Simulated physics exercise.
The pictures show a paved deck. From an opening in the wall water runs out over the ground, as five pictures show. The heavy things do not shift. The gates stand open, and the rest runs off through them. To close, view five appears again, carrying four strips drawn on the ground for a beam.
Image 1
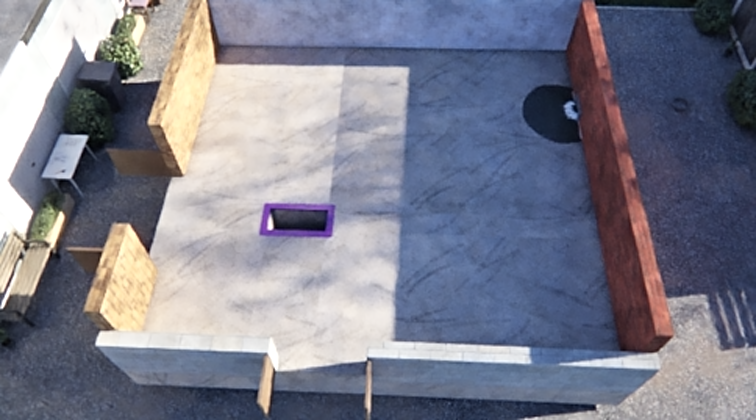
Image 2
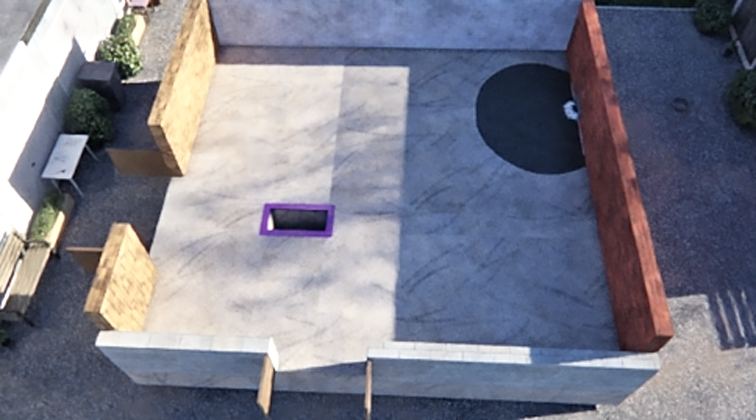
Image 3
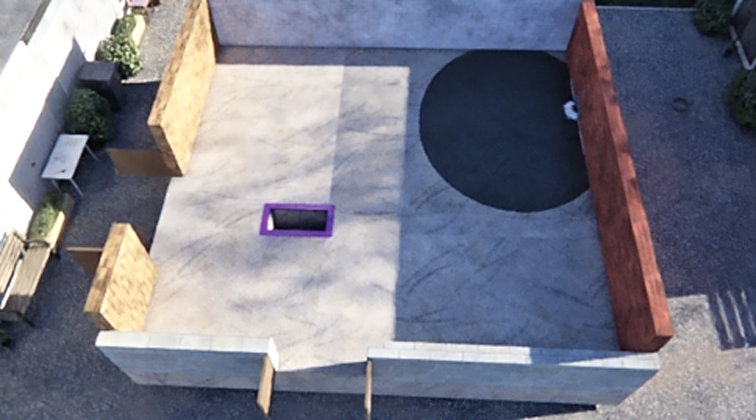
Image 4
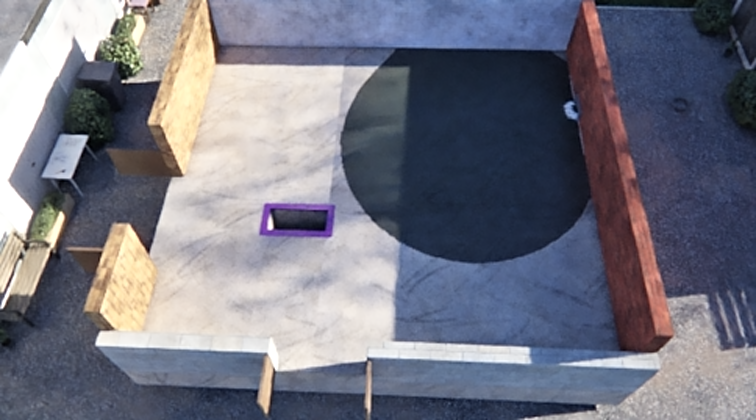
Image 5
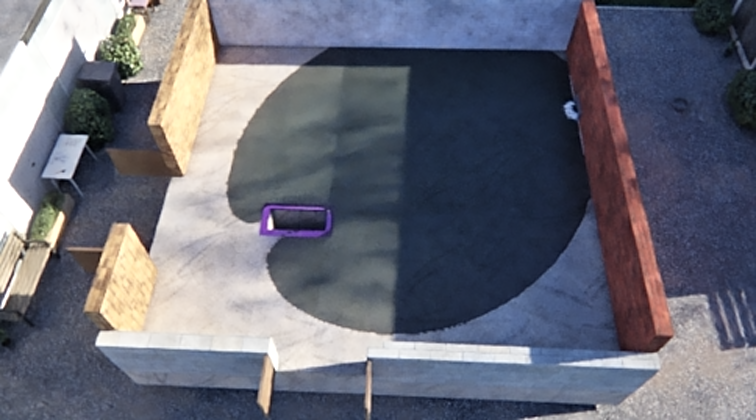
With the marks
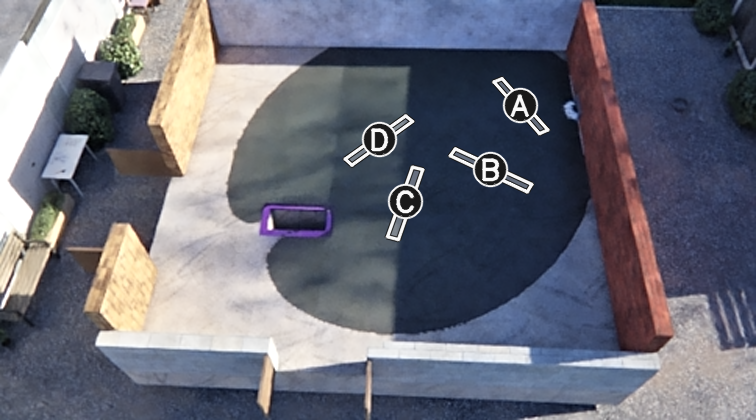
A dark sheet of water spreads across a pale paved deck, seen from high above and walled in tan, white and brick red, with gaps at the left and front. A purple-rimmed gully sits left of centre, and a small white outfall marks the red right wall. From there the water widens steadily leftward and forward, finally curling around the gully and entering it, while the camera stays still.
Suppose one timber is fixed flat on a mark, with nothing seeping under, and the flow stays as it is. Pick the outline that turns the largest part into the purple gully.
Choose D.
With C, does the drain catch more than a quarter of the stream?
No, it does not.
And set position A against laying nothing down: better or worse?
Position A is worse.
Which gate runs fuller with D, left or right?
The left gate.
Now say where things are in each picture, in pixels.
Outfall at (578, 108); purple gully at (298, 220); open gate at (323, 358); open gate at (172, 221); water covers 2 % of the ground and shows as far out as (529, 103); purple gully still dry.
Water covers 9 % of the ground and shows as far out as (479, 113); purple gully still dry.
Water covers 20 % of the ground and shows as far out as (425, 140); purple gully still dry.
Water covers 38 % of the ground and shows as far out as (371, 213); purple gully still dry.
Water covers 63 % of the ground and shows as far out as (232, 177); purple gully taking water.
On the marked copy, A from (498, 80) to (543, 131); B from (452, 152) to (529, 188); C from (392, 238) to (417, 168); D from (348, 162) to (409, 118).
For position A, about 13 % of the stream runs into the purple gully, about 85 % out by the gates.
For position B, about 16 % of the stream runs into the purple gully, about 81 % out by the gates.
For position C, about 14 % of the stream runs into the purple gully, about 84 % out by the gates.
For position D, about 23 % of the stream runs into the purple gully, about 76 % out by the gates.
